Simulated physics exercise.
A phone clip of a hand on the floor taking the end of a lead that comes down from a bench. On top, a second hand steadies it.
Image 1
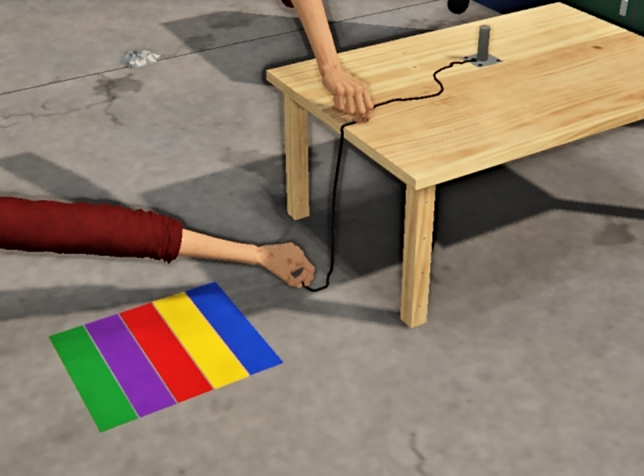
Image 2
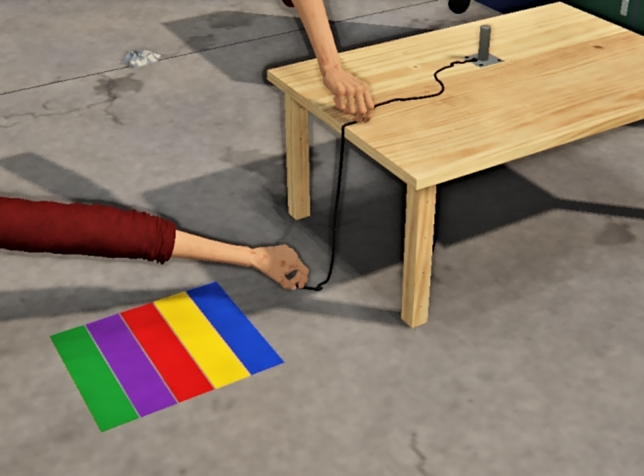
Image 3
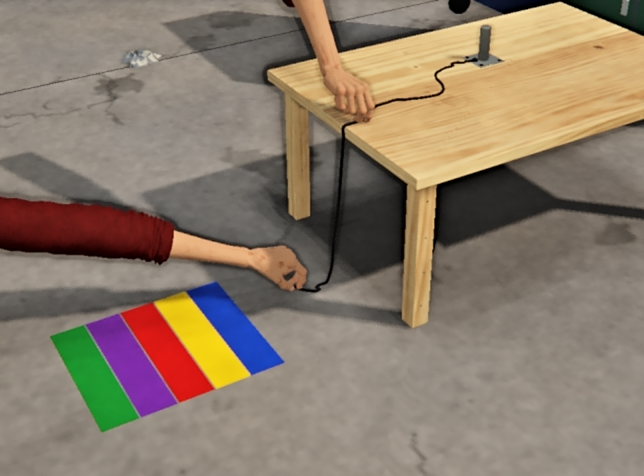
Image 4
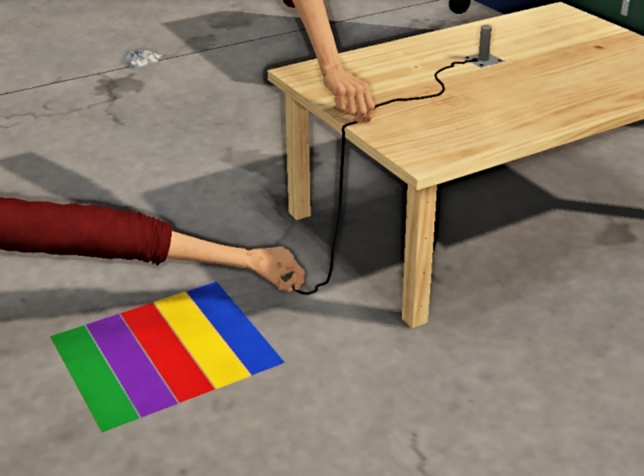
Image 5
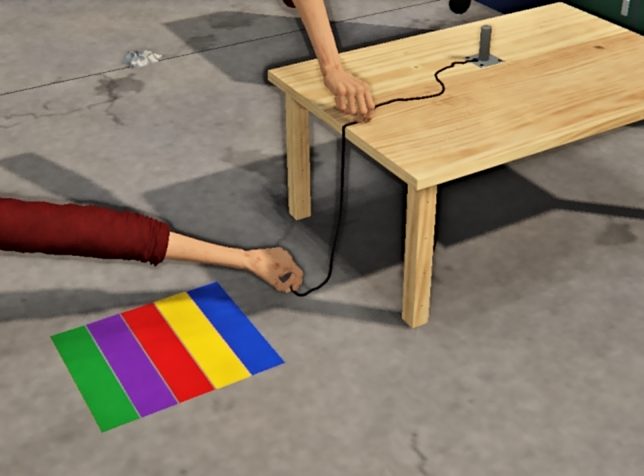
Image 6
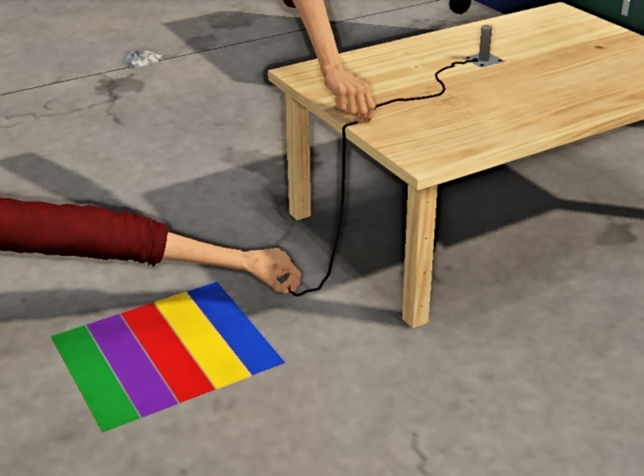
A hand near the floor draws the end of a black lead slightly left.
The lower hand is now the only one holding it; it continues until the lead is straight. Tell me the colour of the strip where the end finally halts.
It halts over red.
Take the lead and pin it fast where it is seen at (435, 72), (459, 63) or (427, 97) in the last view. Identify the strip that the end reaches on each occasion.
Colours in order: Red / red / yellow.
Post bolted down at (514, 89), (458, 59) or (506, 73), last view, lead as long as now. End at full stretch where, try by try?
One per try, in order: (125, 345), (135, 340), (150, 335).
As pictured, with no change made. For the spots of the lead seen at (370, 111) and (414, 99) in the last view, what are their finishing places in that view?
One finishes at (339, 119) and the other at (381, 101).
Soon after, end near (227, 310); over blue.
Then, end near (184, 325); over yellow.
At full stretch, end near (157, 334); over red. The end stops over the red strip.
